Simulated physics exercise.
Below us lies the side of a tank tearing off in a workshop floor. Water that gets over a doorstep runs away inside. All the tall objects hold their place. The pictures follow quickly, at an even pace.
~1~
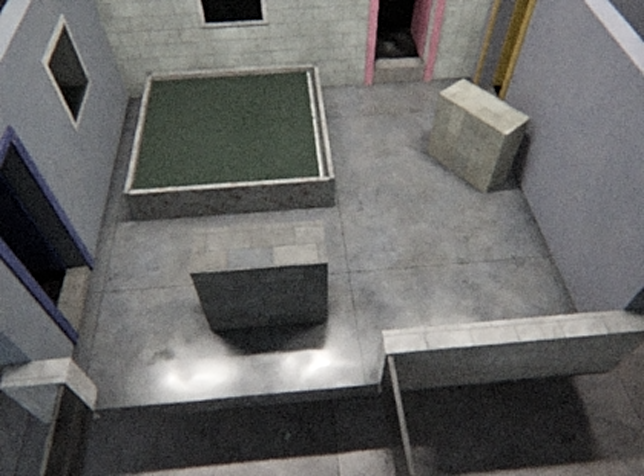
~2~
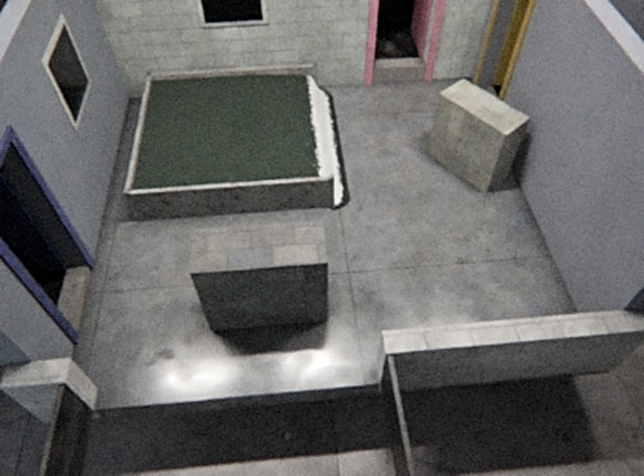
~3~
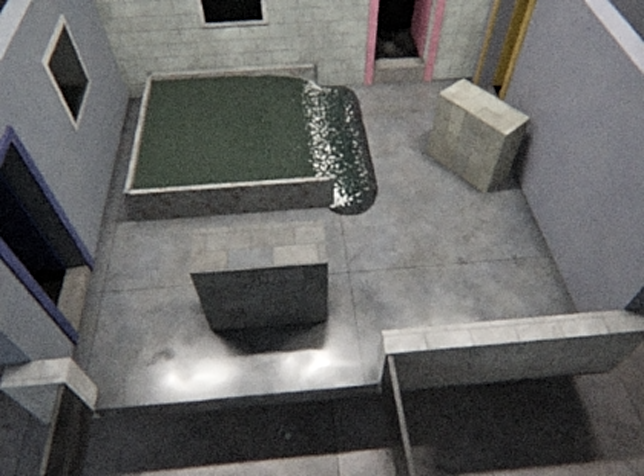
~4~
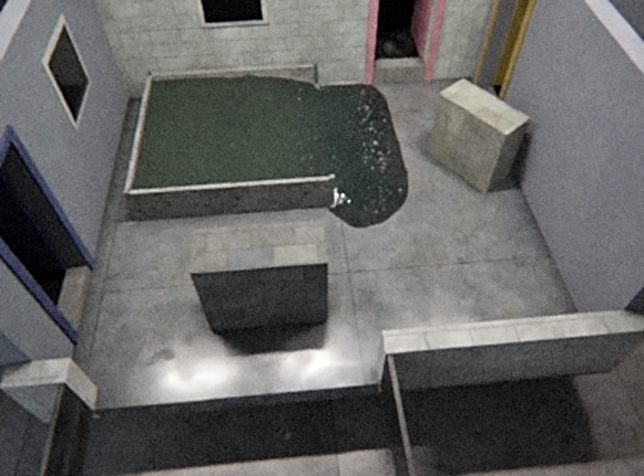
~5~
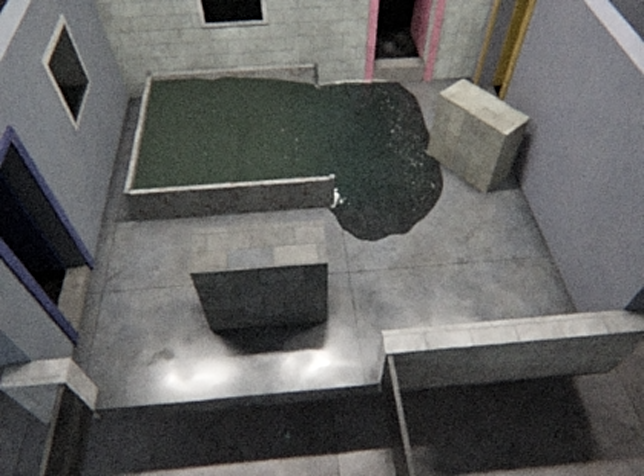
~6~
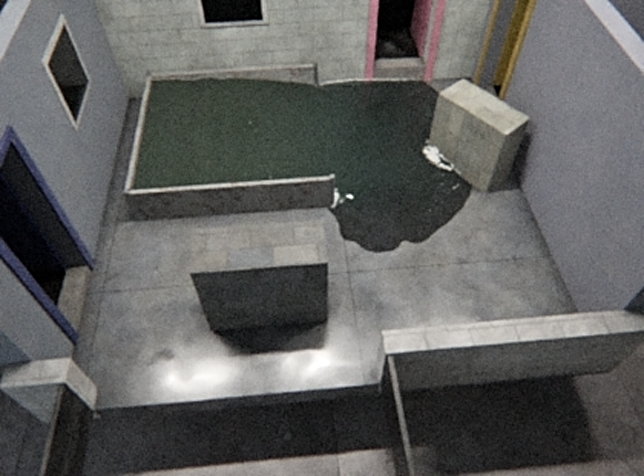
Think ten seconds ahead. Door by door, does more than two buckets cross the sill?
In the end: The pink door stays under that; the blue door stays under that; the yellow door takes more than that.
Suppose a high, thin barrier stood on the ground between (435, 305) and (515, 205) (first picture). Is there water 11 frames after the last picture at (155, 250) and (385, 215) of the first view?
One after the other: No water, flooded.
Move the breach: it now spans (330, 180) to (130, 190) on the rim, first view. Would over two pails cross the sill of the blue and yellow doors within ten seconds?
The blue door goes over; the yellow door takes less.
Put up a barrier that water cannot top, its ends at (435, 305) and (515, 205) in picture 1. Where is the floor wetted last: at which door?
Last comes the blue door.
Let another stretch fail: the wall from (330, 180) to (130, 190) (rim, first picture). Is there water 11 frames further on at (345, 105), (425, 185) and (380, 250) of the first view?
One after the other: Free of water, no water, covered.
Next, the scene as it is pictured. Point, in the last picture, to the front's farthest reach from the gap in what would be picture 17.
At about (590, 343).
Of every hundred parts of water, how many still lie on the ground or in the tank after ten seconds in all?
I make it 70 per cent.
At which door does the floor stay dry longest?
The blue door.
A moment on, water covers 40 % of the floor; the pink door wet at the sill, nothing in, the blue door not reached, the yellow door over two buckets in.
Next, water covers 45 % of the floor; the pink door wet at the sill, nothing in, the blue door not reached, the yellow door far over two buckets in.
Then, water covers 55 % of the floor; the pink door wet at the sill, nothing in, the blue door not reached, the yellow door far over two buckets in.
Later, water covers 80 % of the floor; the pink door wet at the sill, nothing in, the blue door wet at the sill, nothing in, the yellow door far over two buckets in.
In the end, water covers 95 % of the floor; the pink door wet at the sill, nothing in, the blue door wet at the sill, nothing in, the yellow door far over two buckets in.
